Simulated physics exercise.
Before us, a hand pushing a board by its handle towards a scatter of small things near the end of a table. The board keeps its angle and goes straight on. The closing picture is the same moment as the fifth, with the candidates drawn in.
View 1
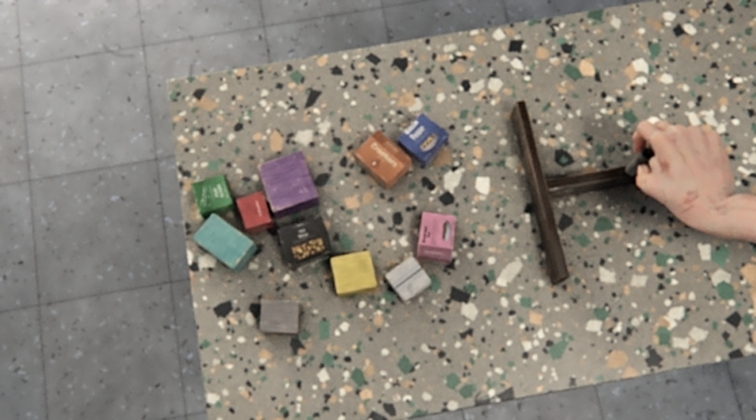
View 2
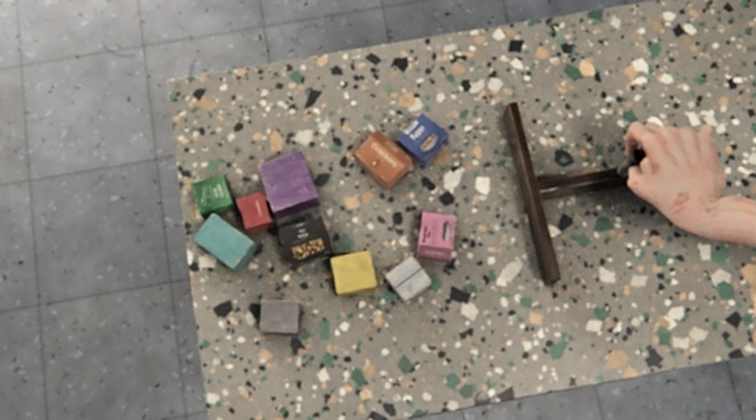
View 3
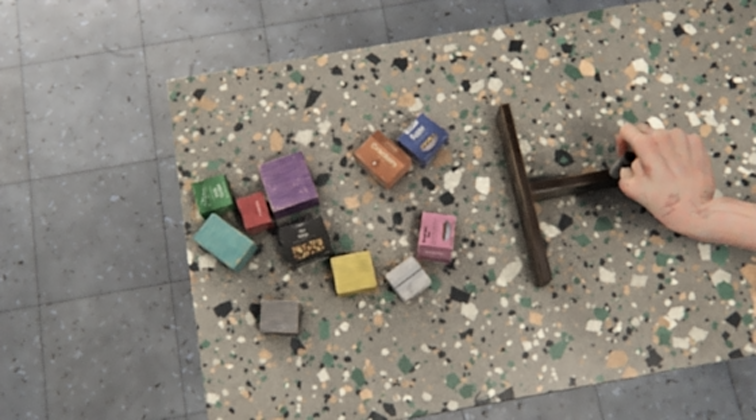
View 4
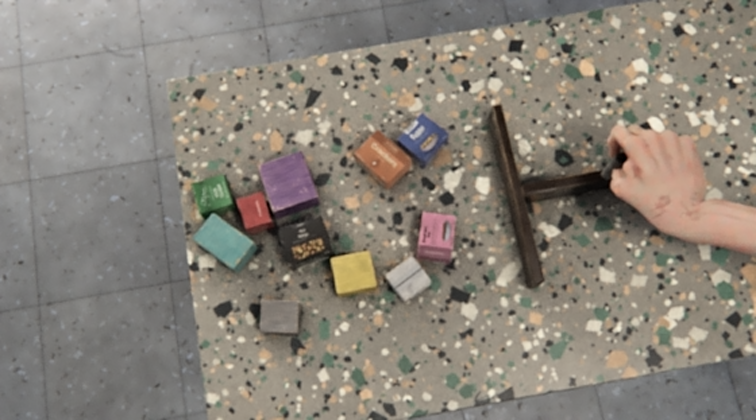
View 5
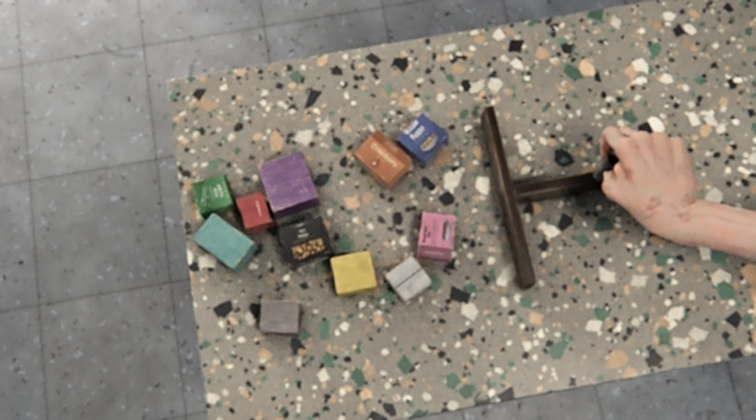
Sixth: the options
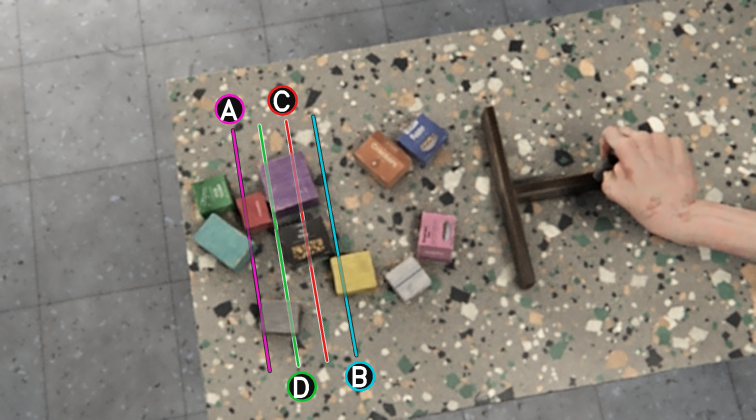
A hand slides a dark T-shaped board slowly left towards small coloured blocks and packets.
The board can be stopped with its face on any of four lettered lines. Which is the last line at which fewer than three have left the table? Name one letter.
C.
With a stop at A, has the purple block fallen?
By then, yes.
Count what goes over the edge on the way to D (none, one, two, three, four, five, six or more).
Three.
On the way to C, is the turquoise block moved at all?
By then, yes.
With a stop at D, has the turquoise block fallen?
Yes.
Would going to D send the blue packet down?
No.
On the copy, A at (251, 246); B at (334, 232); C at (306, 236); D at (278, 241).
On C. First, board (437, 205); blue packet (390, 141); white box (403, 285).
Then, board (364, 217); green box (202, 201); turquoise block (212, 255).
Finally, board (308, 227); turquoise block over the edge; green box over the edge; two fallen.
By contrast, A drops four; B is within the limit but short; D drops three.
